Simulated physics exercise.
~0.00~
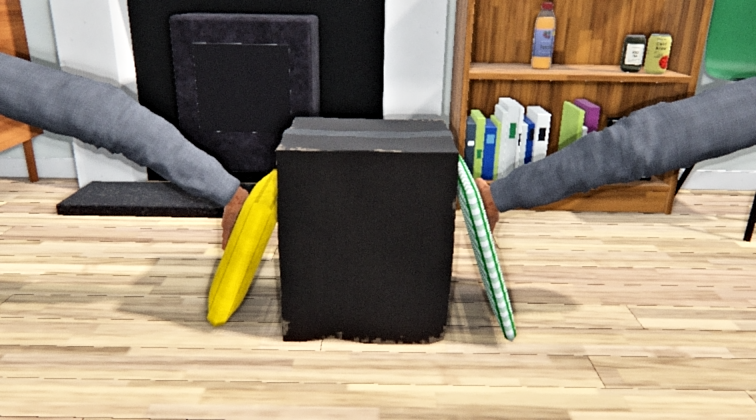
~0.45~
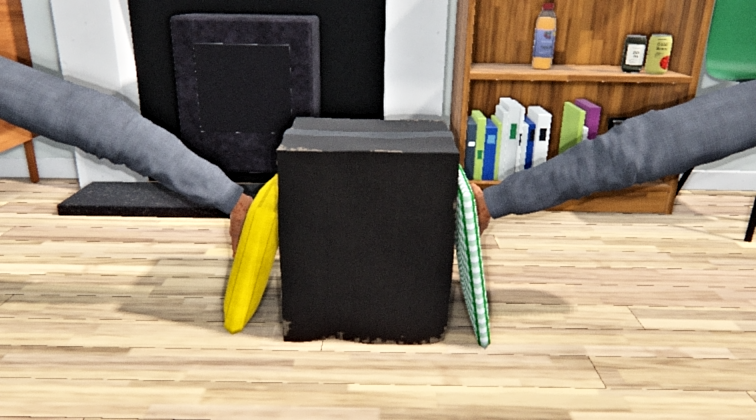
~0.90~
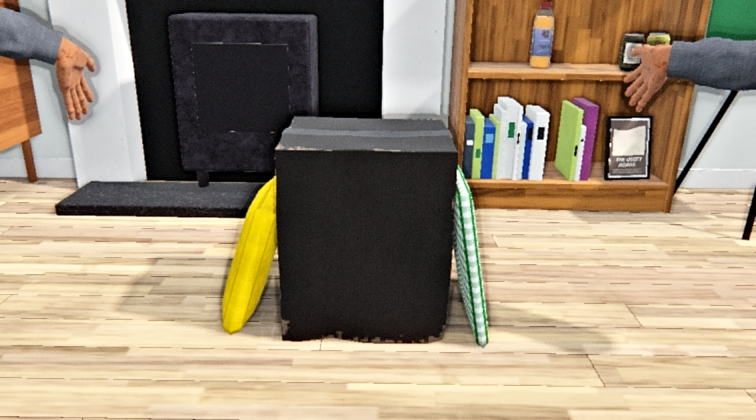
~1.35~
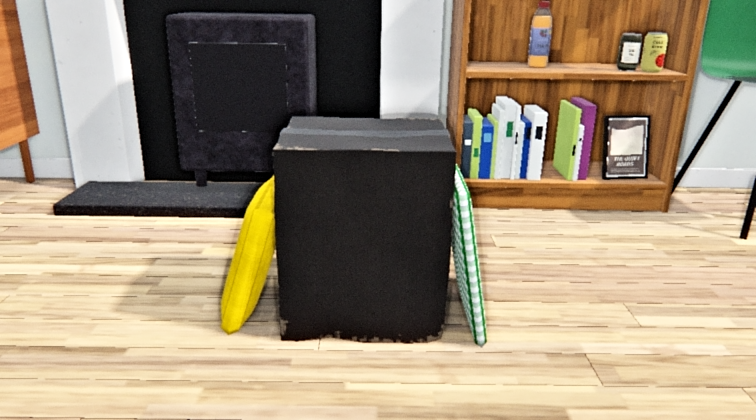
The video shows two hands setting a yellow soft bag and a green seat pad against opposite sides of a black box on a wooden floor, then letting go and drawing back out of view, while both items stay leaning against the box.
